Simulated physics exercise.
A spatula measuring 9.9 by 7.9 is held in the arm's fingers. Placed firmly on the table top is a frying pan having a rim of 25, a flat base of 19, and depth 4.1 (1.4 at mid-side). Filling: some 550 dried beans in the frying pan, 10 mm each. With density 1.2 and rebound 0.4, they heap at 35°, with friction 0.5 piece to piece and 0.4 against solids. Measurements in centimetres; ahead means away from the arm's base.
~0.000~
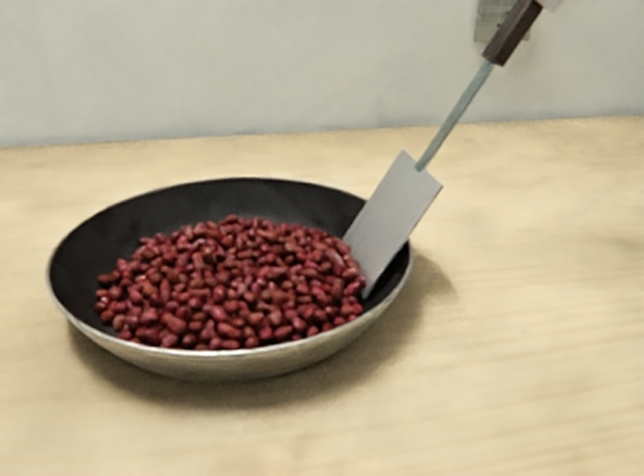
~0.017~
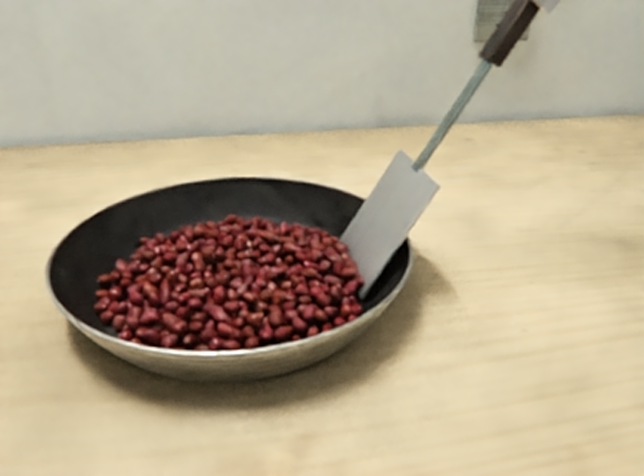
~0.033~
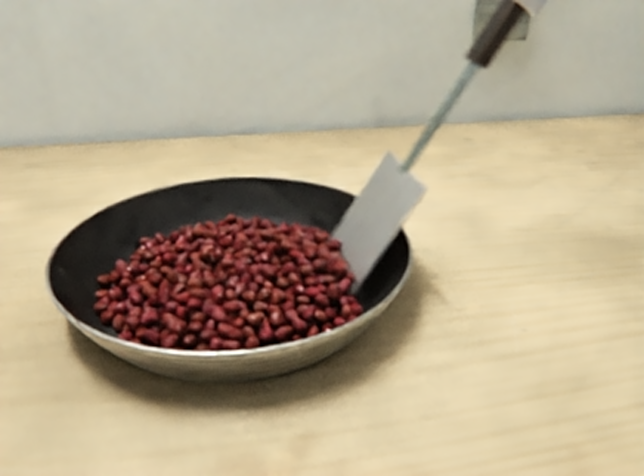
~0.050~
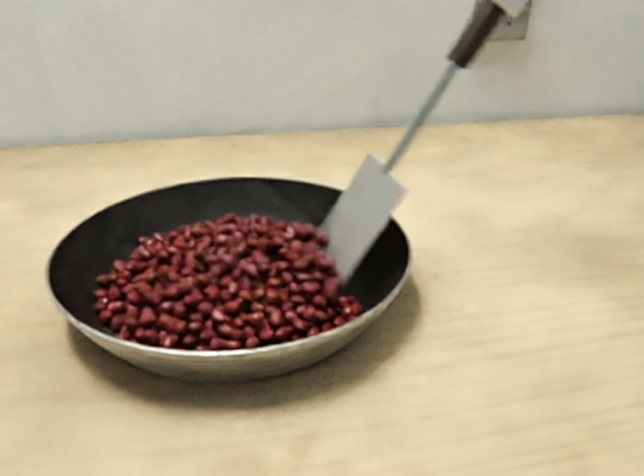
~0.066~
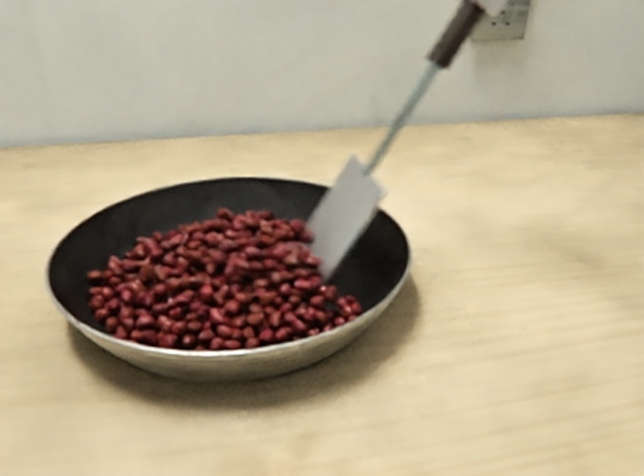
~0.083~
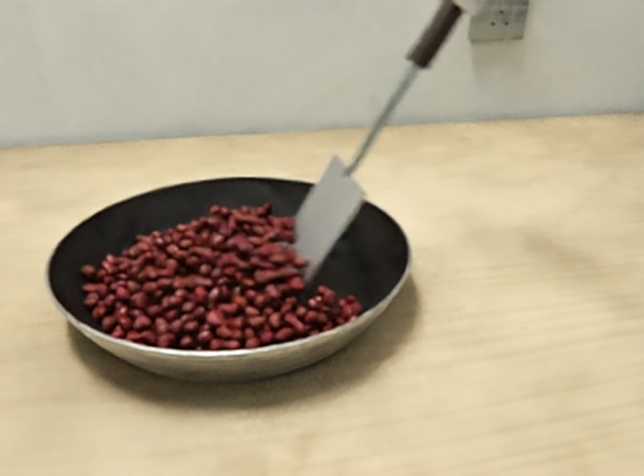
On a light wooden table top, a dark frying pan holds a heap of dark red beans, with a spatula resting at its right side. The spatula, held from above, barely moves at first, then slides left into the beans, pushing the heap slightly leftward and baring some of the pan behind it.
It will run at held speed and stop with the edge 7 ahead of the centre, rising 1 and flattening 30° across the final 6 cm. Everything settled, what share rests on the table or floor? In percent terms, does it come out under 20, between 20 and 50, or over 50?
It comes out under 20 %.
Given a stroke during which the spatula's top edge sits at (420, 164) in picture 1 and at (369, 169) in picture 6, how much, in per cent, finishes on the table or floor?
Near 5 in a hundred.
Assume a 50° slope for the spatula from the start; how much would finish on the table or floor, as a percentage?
Result, estimated: 0 %.
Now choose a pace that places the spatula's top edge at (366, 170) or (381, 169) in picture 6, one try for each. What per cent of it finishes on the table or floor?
5 % and 0 %.
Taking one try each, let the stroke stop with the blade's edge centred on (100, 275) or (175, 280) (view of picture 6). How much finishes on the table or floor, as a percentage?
Respectively some 20 and 0 percent end on the table or floor.
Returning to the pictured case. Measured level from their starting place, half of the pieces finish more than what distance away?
Roughly 5 cm.
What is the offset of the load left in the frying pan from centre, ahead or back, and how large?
About 5.0 centimetres ahead.
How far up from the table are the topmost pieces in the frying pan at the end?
Close to 5.5 centimetres high.
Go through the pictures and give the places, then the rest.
The first picture shows spatula top edge at (422, 165), sloping 59°; upper third of the load around (246, 268), from x 100 to 360, top at y 220; 550 in the frying pan.
The second picture shows spatula top edge at (419, 166), sloping 59°; upper third of the load around (248, 268), from x 100 to 355, top at y 220.
The third picture shows spatula top edge at (406, 167), sloping 59°; upper third of the load around (251, 268), from x 100 to 355, top at y 220.
The fourth picture shows spatula top edge at (388, 169), sloping 59°; upper third of the load around (247, 264), from x 100 to 355, top at y 220.
The fifth picture shows spatula top edge at (369, 170), sloping 59°; upper third of the load around (239, 262), from x 95 to 355, top at y 215.
The sixth picture shows spatula top edge at (350, 171), sloping 59°; upper third of the load around (230, 263), from x 90 to 355, top at y 210; 550 in the frying pan.
After 0.12 s, sloping 59°, highest piece 5 above the table; 550 in the frying pan.
After 0.16 s, sloping 46°, highest piece 5 above the table; 550 in the frying pan.
After 0.38 s, sloping 29°, highest piece 5 above the table; 534 in the frying pan, 16 on the table or floor.
After 1.43 s, sloping 29°, highest piece 5 above the table; 532 in the frying pan, 18 on the table or floor.
At rest, 532 in the frying pan, 18 on the table or floor. That is 3 % on the table or floor.
